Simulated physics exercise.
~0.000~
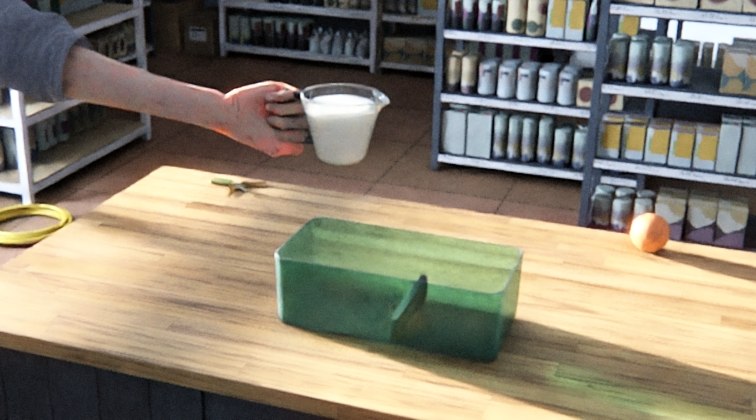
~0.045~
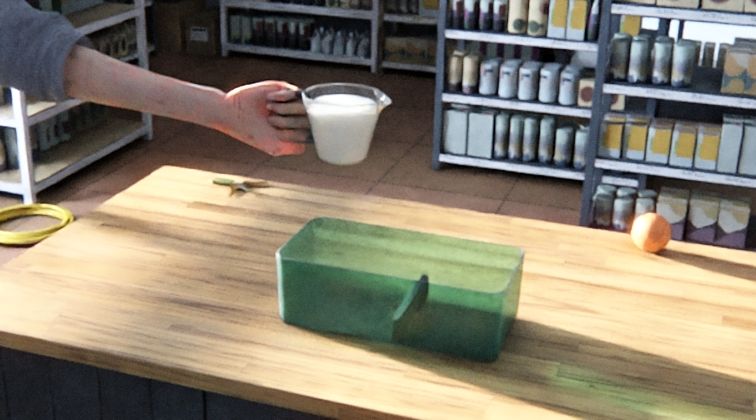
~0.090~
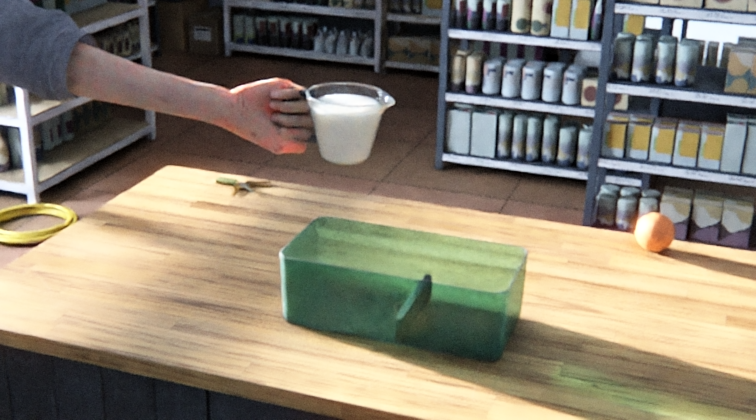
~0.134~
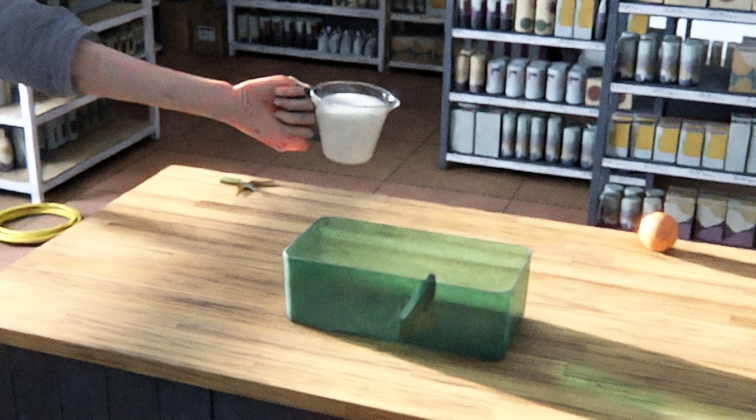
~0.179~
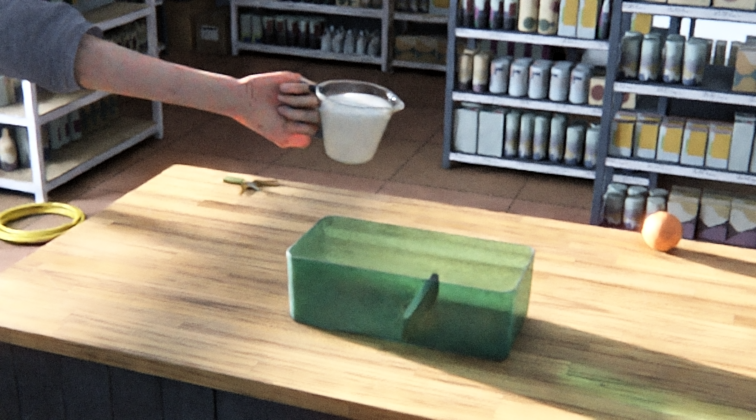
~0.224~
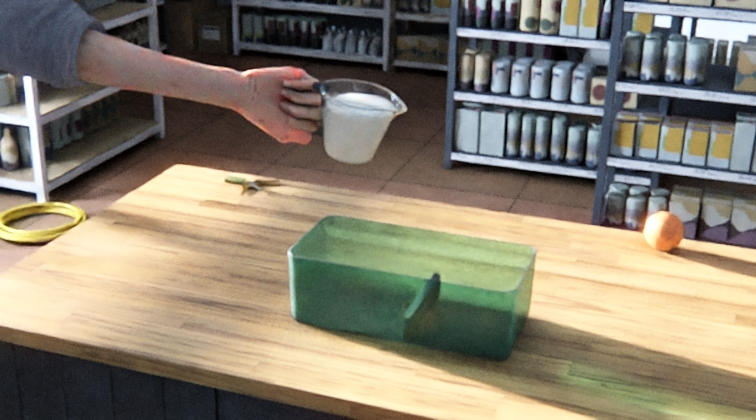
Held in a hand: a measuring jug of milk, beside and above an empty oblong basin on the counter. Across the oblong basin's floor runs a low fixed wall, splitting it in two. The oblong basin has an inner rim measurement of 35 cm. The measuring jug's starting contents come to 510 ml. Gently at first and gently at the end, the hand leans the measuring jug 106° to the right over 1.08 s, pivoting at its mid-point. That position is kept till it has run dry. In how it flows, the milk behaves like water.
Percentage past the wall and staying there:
80 percent.
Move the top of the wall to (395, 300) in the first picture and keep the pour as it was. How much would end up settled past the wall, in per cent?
Then roughly 90 per cent would end up there.
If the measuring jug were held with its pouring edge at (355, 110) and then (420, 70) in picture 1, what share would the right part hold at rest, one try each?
I'd say 15 percent on the first go, 85 percent on the next.
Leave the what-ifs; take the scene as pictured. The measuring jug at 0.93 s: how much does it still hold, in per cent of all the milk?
Around 8 percent of it.
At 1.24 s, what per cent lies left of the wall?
The left part holds some 18 per cent.
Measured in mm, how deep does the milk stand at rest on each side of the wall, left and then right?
Final reading - left some 2 mm, right some 16 mm.
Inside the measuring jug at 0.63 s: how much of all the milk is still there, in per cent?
64 %.
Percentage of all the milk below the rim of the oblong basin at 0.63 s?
Estimate - around 7 in a hundred parts.
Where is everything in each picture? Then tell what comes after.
It leans 0°; its right rim is at (389, 102); the milk meets the walls at (310, 100) and (378, 108); the oblong basin's rim runs from (294, 236) to (514, 272); the wall's top is at (410, 297), in the first frame.
It leans 0°; its right rim is at (390, 102); the milk meets the walls at (312, 99) and (378, 108), in the second frame.
It leans 2°; its right rim is at (394, 103); the milk meets the walls at (316, 99) and (383, 108), in the third frame.
It leans 4°; its right rim is at (399, 104); the milk meets the walls at (320, 98) and (388, 109), in the fourth frame.
It leans 7°; its right rim is at (403, 107); the milk meets the walls at (326, 98) and (392, 109), in the fifth frame.
It leans 11°; its right rim is at (406, 110); the milk meets the walls at (328, 99) and (397, 110), in the sixth frame.
Then, 0.63 s in, the tilt is 67° and 63 per cent is still to pour, 0 is left of the wall and 7 right of it.
Then, 0.93 s in, the tilt is 101° and 8 per cent is still to pour, 4 is left of the wall and 68 right of it.
Then, 1.24 s in, the tilt is 106° and 0 per cent is still to pour, 18 is left of the wall and 80 right of it.
Then, 1.58 s in, the tilt is 106° and 0 per cent is still to pour, 18 is left of the wall and 80 right of it.
Finally, 18 per cent lies left of the wall, 80 right of it and 2 outside.
